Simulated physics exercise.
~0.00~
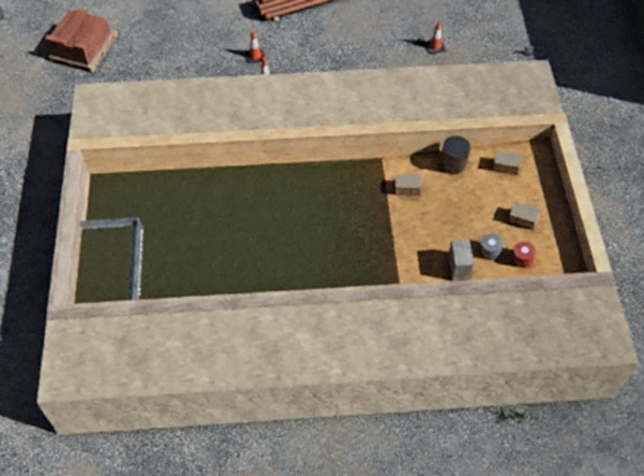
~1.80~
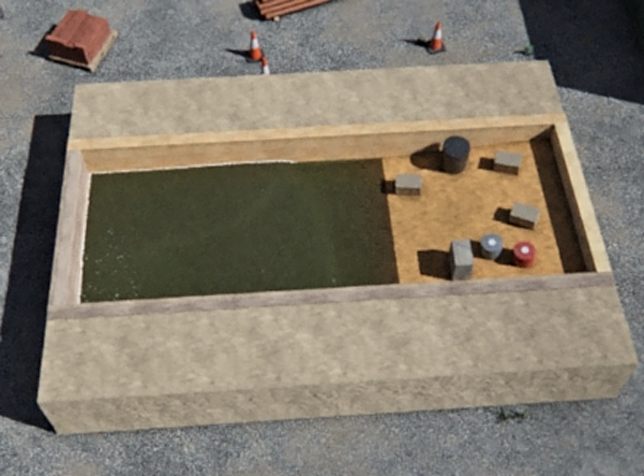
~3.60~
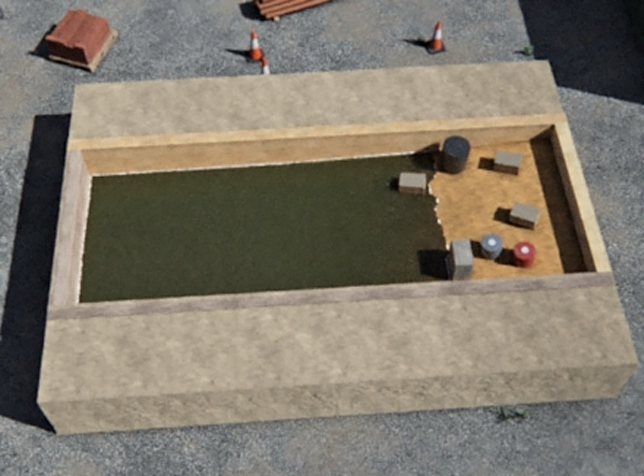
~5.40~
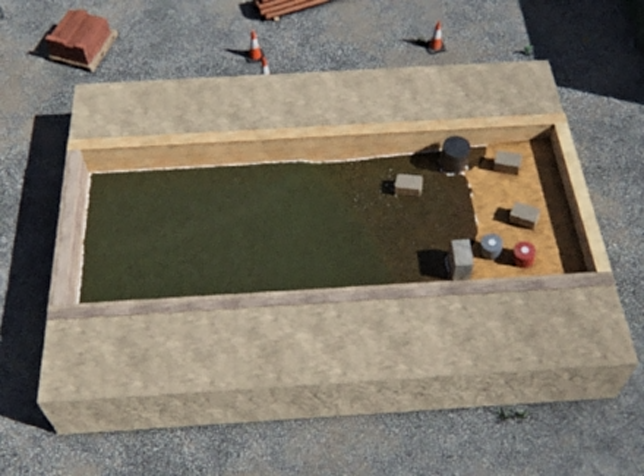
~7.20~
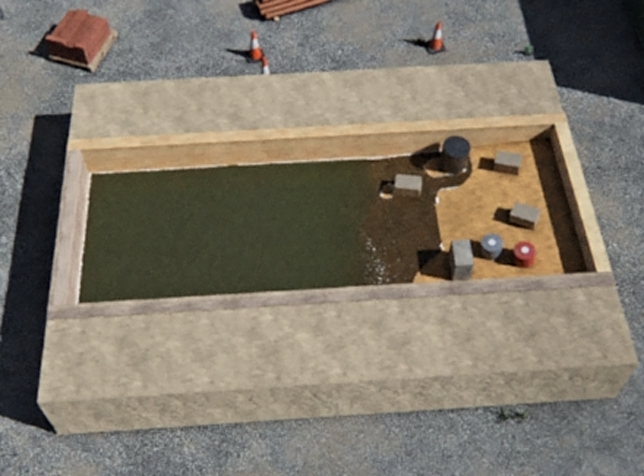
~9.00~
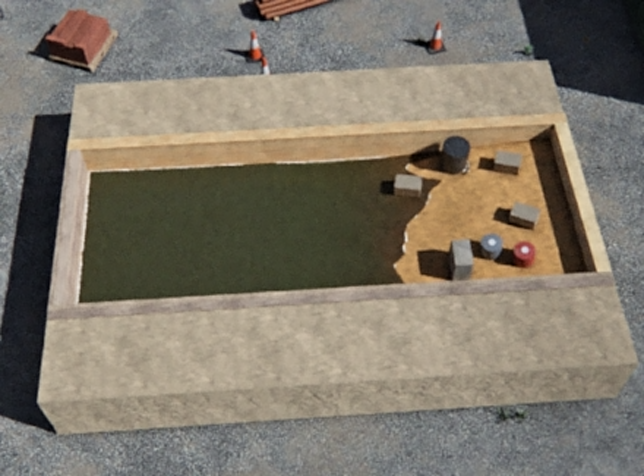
A long sand-coloured basin with timber-edged sides sits on grey gravel, seen from high above, with traffic cones and reddish stacks behind it. Dark green water fills the left and middle, a grey frame stands at the far left, and pale blocks, a dark tub, a grey tub and a red tub rest on the tan slope at right. The frame disappears, and the water spreads right up the slope, edged with white foam, around the nearest block and tubs. It then draws back leftward, leaving a ragged edge, and every item remains in its place.
